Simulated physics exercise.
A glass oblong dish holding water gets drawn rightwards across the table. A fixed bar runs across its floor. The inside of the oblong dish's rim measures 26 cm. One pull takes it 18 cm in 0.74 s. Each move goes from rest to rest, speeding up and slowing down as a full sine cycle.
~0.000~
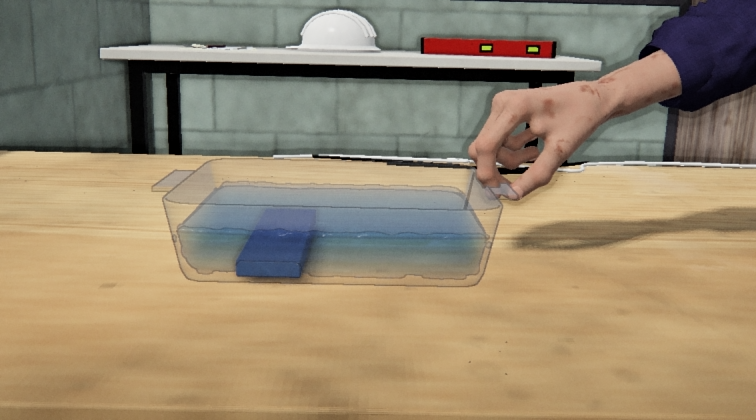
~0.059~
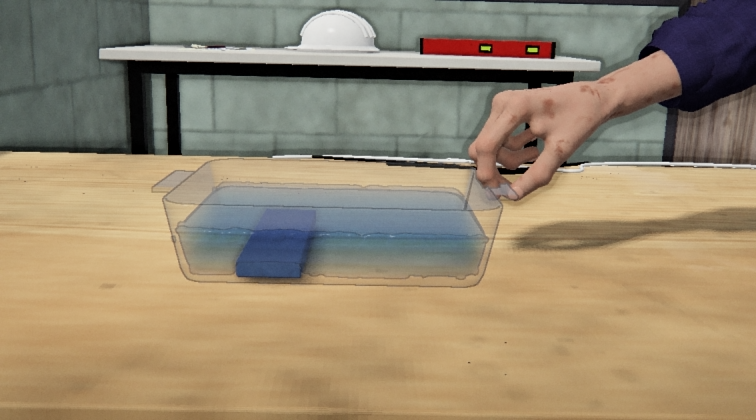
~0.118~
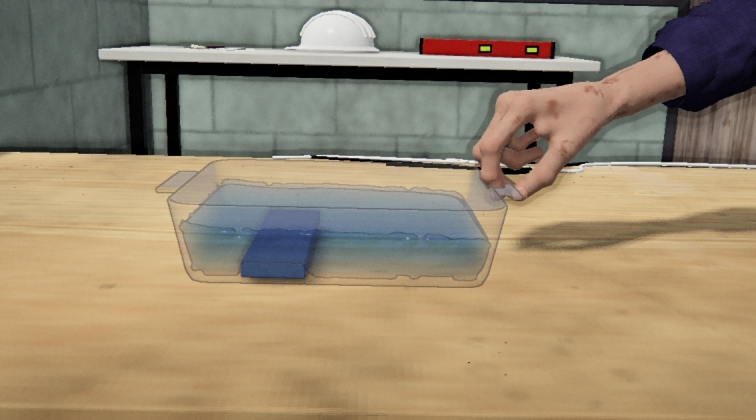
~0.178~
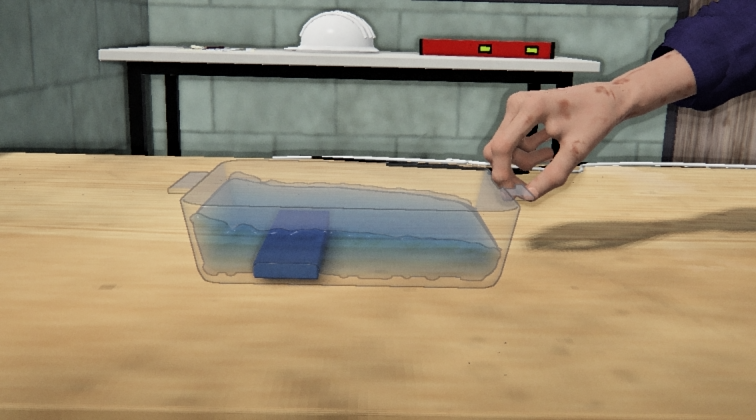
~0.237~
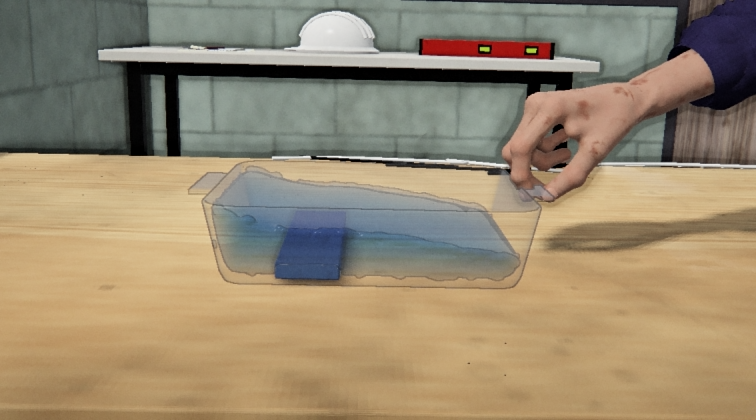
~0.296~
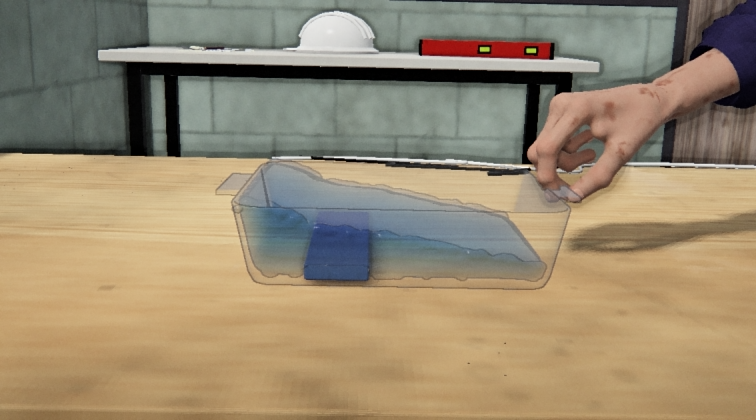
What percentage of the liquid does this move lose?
About 20 per cent.
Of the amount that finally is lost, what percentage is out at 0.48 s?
My estimate is about 10 in a hundred.
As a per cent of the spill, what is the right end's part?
90 %.
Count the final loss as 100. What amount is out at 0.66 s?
I'd put it at about 20 percent.
Then, 0.48 s in, it has gone 14 cm; 1 per cent is out over the left end and 0 over the right.
Then, 0.66 s in, it has gone 18 cm; 2 per cent is out over the left end and 2 over the right.
Then, 0.85 s in, it has gone 18 cm; 2 per cent is out over the left end and 17 over the right.
Then, 1.03 s in, it has gone 18 cm; 2 per cent is out over the left end and 17 over the right.
Finally, 20 per cent is out in all, 3 of it over the left end.
